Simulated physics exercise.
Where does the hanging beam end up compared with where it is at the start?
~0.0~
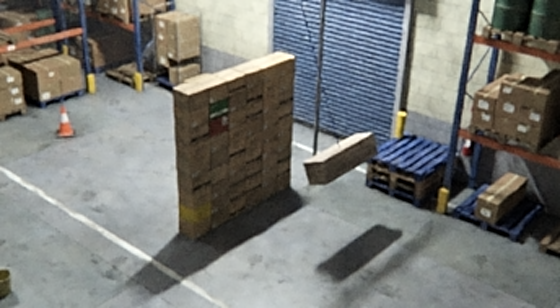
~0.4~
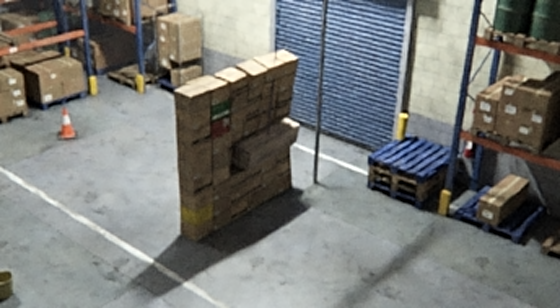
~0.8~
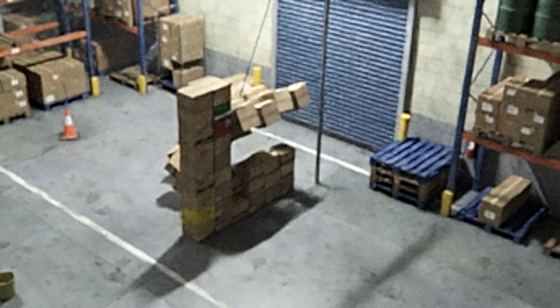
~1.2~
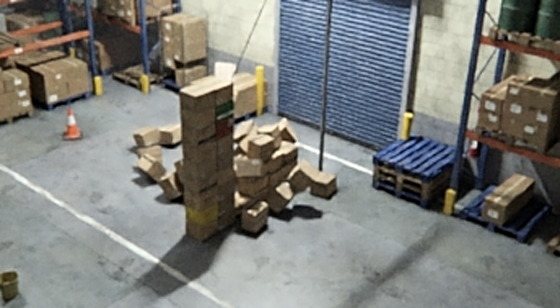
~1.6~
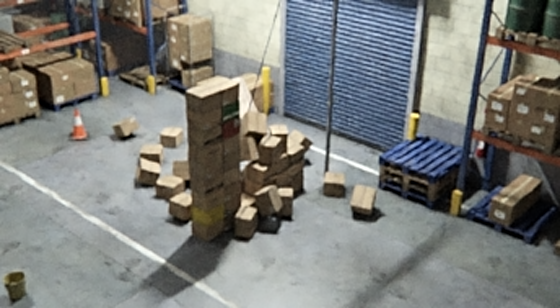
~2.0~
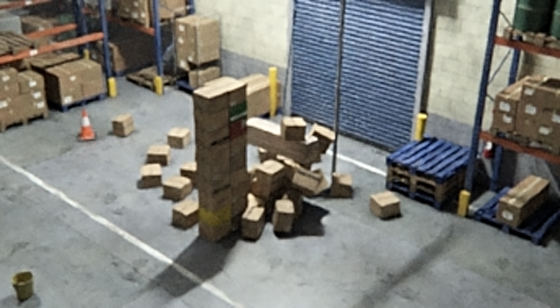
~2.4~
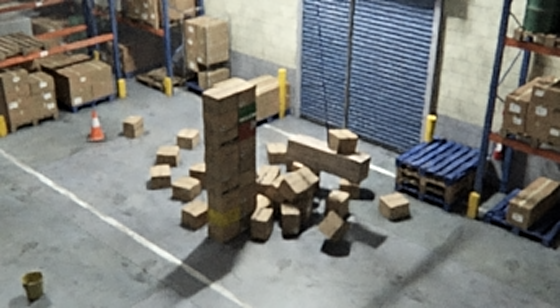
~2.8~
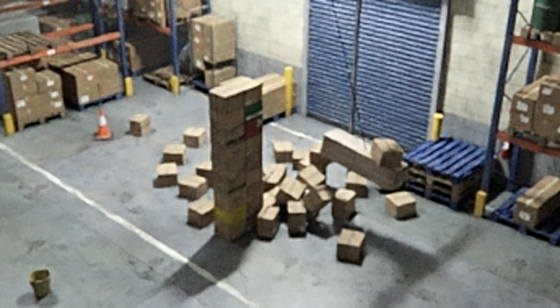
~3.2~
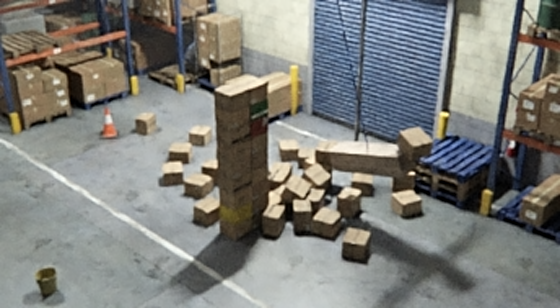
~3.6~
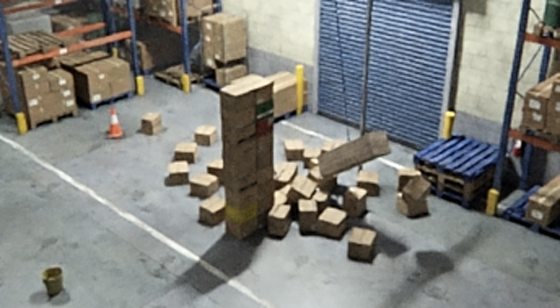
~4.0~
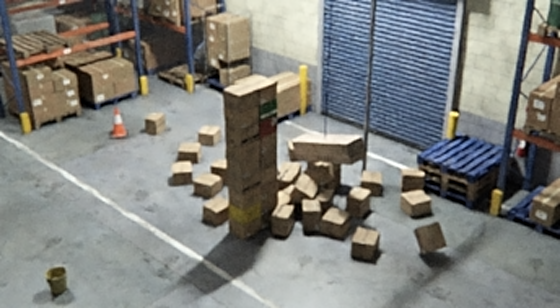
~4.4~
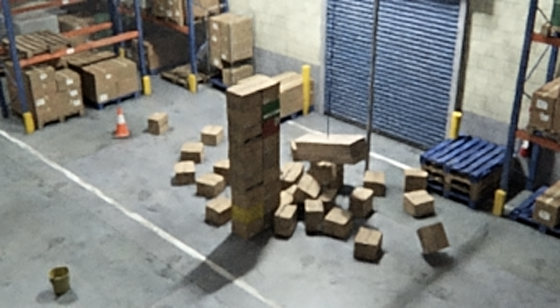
At the start it hangs out to the right of the whole wall, near the blue pallets. At the end it hangs farther left in the warehouse, above the fallen cartons and close beside the part still standing.
